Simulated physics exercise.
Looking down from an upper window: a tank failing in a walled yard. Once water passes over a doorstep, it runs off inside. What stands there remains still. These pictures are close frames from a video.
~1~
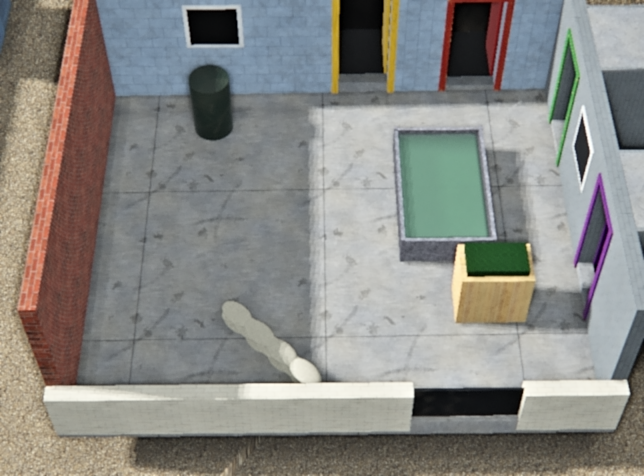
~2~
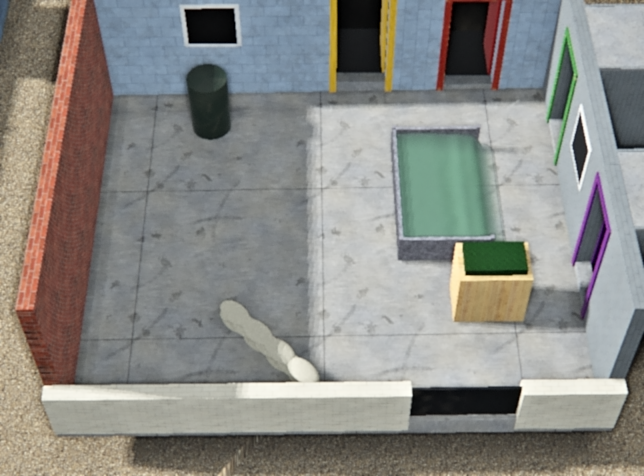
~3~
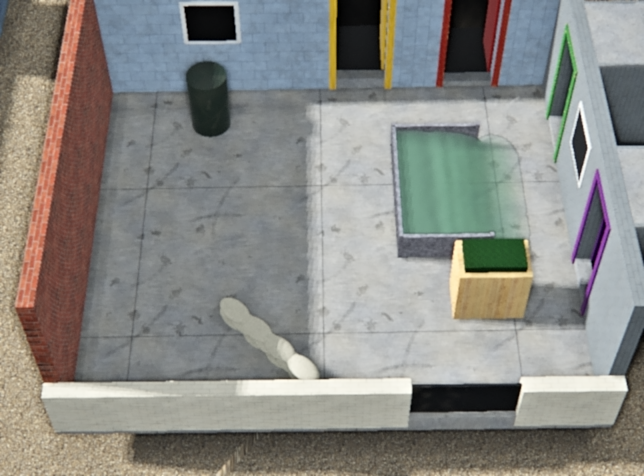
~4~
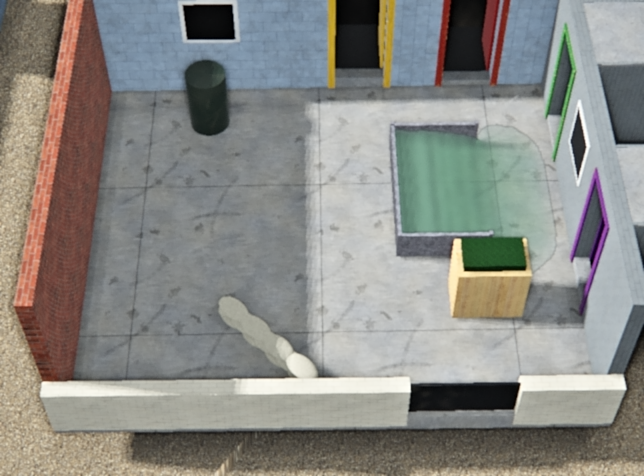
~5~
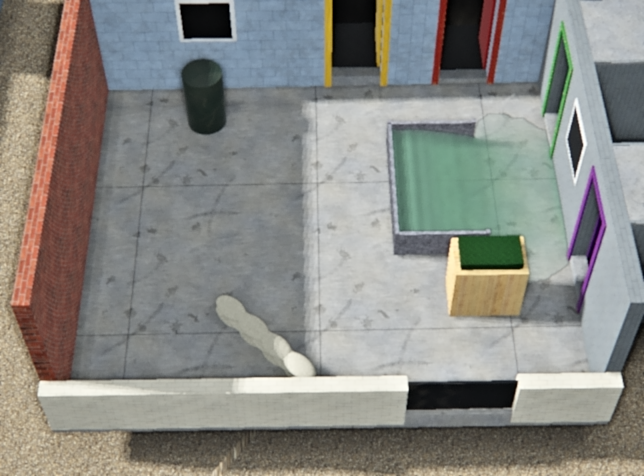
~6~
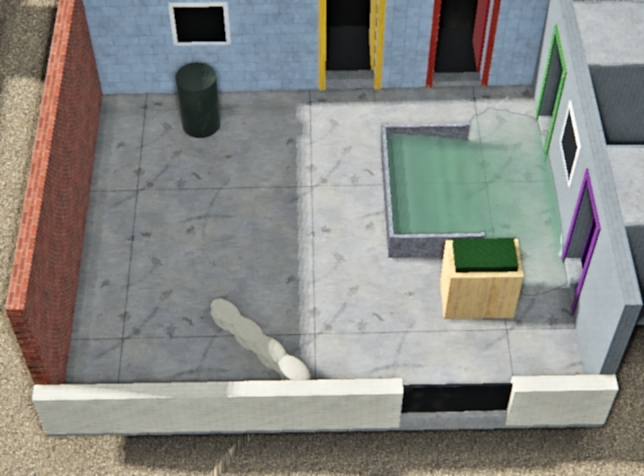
To begin with, green water lies still in a rectangular tank near a wooden box in a walled yard. Then the tank's right side opens and water pours out through the gap, spreading rightward across the pale paving in a widening sheet until it reaches the wall with the green and purple doorframes.
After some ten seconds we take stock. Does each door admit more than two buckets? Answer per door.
The yellow door: It does not; the purple door: It does not; the red door: It does not; the green door: It does.
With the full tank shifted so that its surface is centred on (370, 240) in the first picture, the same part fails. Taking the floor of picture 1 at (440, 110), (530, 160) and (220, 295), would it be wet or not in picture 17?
One after the other: Untouched, reached, untouched.
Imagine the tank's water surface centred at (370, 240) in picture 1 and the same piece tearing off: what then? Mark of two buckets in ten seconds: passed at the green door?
Result for green: It doesn't reach it.
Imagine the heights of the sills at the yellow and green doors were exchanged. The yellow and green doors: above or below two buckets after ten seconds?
Yellow door: Falls short; green door: Falls short.
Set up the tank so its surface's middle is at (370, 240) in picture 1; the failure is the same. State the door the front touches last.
Answer - the yellow door.
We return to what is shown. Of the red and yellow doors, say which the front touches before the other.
My answer is the red one.
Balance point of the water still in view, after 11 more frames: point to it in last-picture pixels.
I'd say around (494, 205).
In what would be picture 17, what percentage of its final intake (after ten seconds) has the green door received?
Close to 75 percent.
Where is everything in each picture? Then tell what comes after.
In the first picture, still water in the water tank at (443, 185).
In the second picture, the front is at a hidden place, out from the gap at (481, 194).
In the third picture, water pours out at (480, 193) and has run to a hidden place.
In the fourth picture, water pours out at (479, 192) and has run to (538, 263).
In the fifth picture, water pours out at (476, 191) and has run to (558, 264).
In the sixth picture, water pours out at (470, 194) and has run to (566, 278).
A moment on, water covers 10 % of the floor; the yellow door not reached, the purple door wet at the sill, nothing in, the red door not reached, the green door under two buckets in.
Next, water covers 15 % of the floor; the yellow door not reached, the purple door under two buckets in, the red door wet at the sill, nothing in, the green door over two buckets in.
Then, water covers 30 % of the floor; the yellow door wet at the sill, nothing in, the purple door under two buckets in, the red door under two buckets in, the green door over two buckets in.
Later, water covers 60 % of the floor; the yellow door wet at the sill, nothing in, the purple door under two buckets in, the red door under two buckets in, the green door over two buckets in.
In the end, water covers 70 % of the floor; the yellow door wet at the sill, nothing in, the purple door under two buckets in, the red door under two buckets in, the green door over two buckets in.
